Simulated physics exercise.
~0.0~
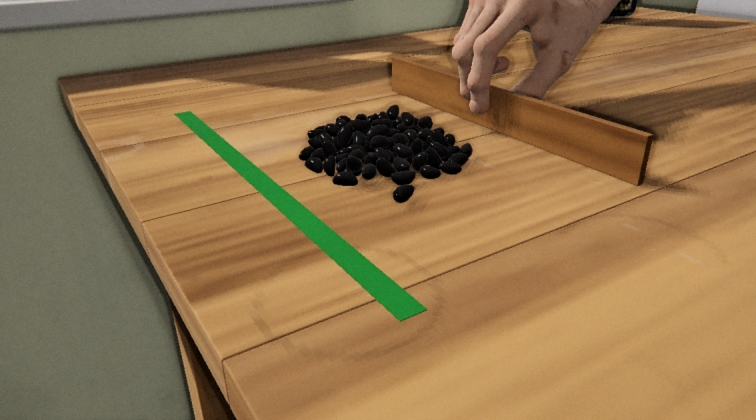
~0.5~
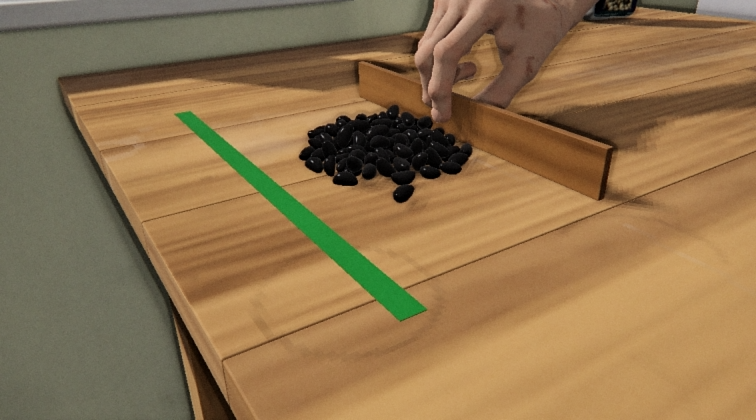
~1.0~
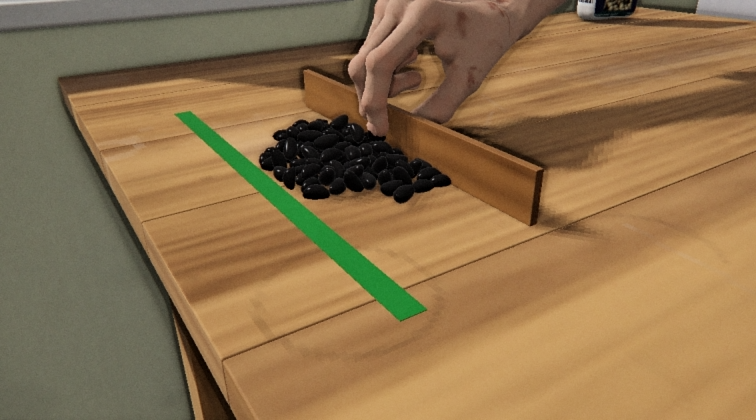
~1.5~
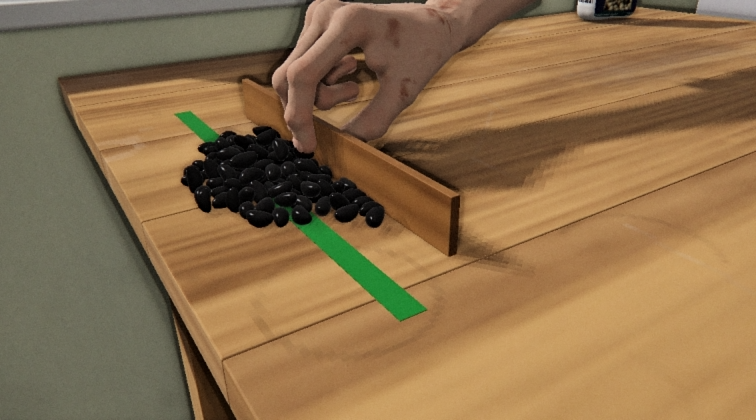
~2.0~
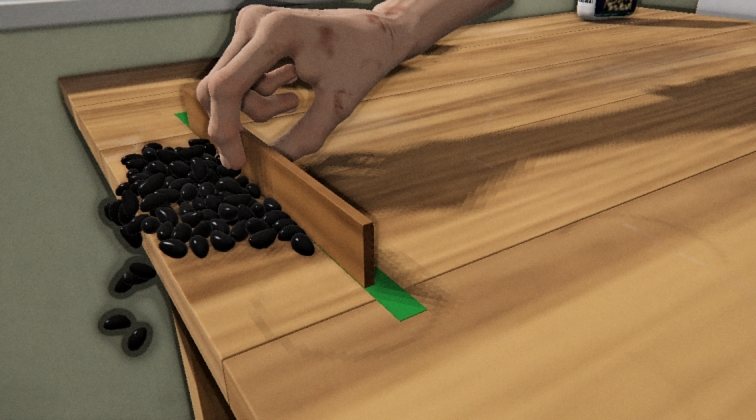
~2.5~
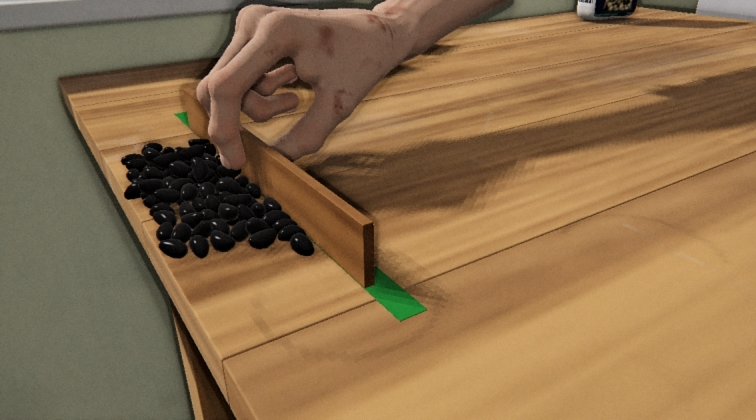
Glossy black beans sliding left across a wooden table as a hand pushes a wood strip to green tape, a few falling off.
